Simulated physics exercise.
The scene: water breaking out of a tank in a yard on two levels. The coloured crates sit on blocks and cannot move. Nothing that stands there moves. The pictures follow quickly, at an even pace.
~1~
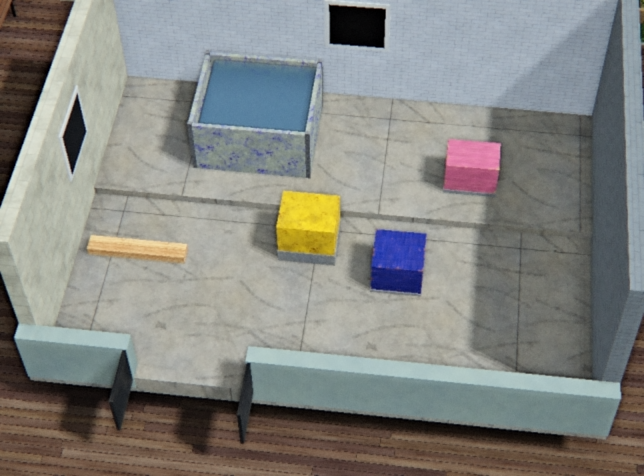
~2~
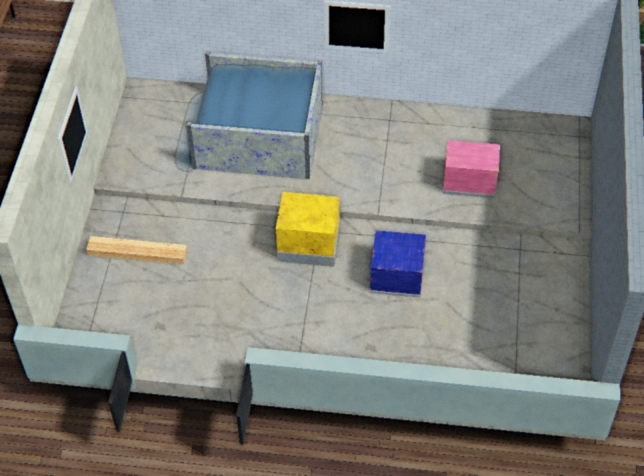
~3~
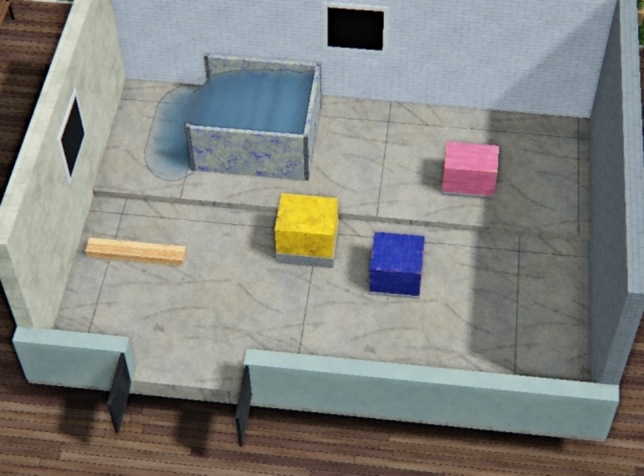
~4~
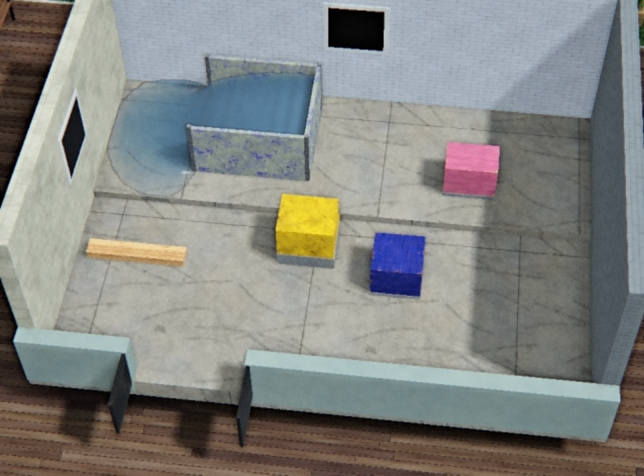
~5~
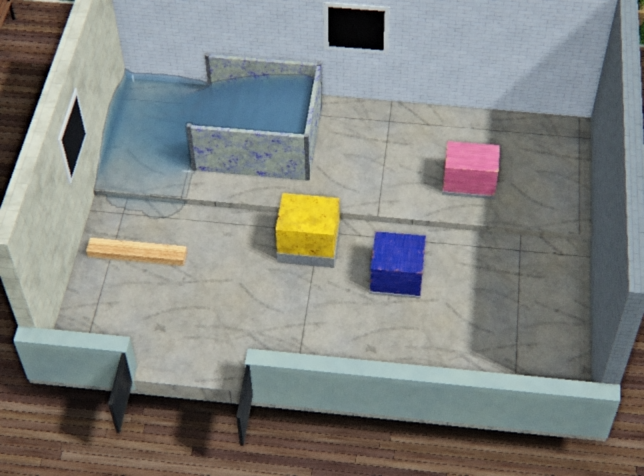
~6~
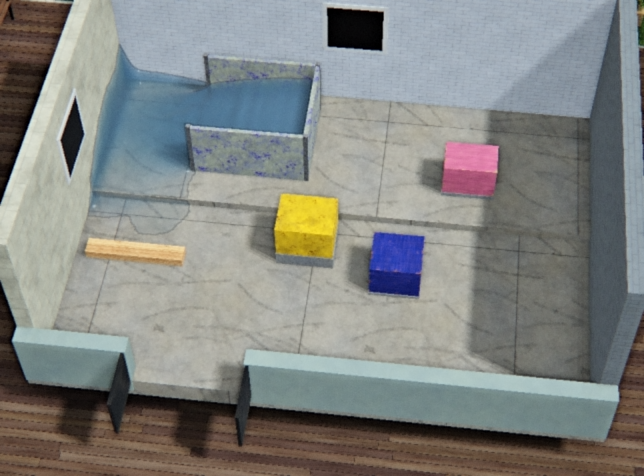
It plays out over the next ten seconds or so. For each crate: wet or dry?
One by one: The yellow crate stays dry; the pink crate stays dry; the blue crate gets wet.
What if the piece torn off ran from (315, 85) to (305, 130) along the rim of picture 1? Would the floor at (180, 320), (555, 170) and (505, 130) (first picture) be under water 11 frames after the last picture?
As listed: Not flooded, wet, under water.
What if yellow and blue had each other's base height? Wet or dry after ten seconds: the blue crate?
One by one: Blue crate keeps dry.
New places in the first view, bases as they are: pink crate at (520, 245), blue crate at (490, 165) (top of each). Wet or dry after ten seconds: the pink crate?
One by one: Pink crate takes water.
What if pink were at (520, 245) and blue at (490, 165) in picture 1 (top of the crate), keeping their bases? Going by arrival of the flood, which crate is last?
It is the pink-painted one.
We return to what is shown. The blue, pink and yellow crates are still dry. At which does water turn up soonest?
I say the one in yellow.
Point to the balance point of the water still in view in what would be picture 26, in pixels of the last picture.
Around (199, 200).
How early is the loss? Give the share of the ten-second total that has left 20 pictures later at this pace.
Roughly 30 per cent.
A moment on, water covers 15 % of the floor; the yellow crate not reached, the pink crate not reached, the blue crate not reached.
Next, water covers 30 % of the floor; the yellow crate not reached, the pink crate not reached, the blue crate not reached.
Then, water covers 55 % of the floor; the yellow crate water round its plinth, the pink crate water round its plinth, the blue crate water round its plinth.
Later, water covers 75 % of the floor; the yellow crate water round its plinth, the pink crate water round its plinth, the blue crate water round its plinth.
In the end, water covers 80 % of the floor; the yellow crate stayed above the water, the pink crate stayed above the water, the blue crate was topped.
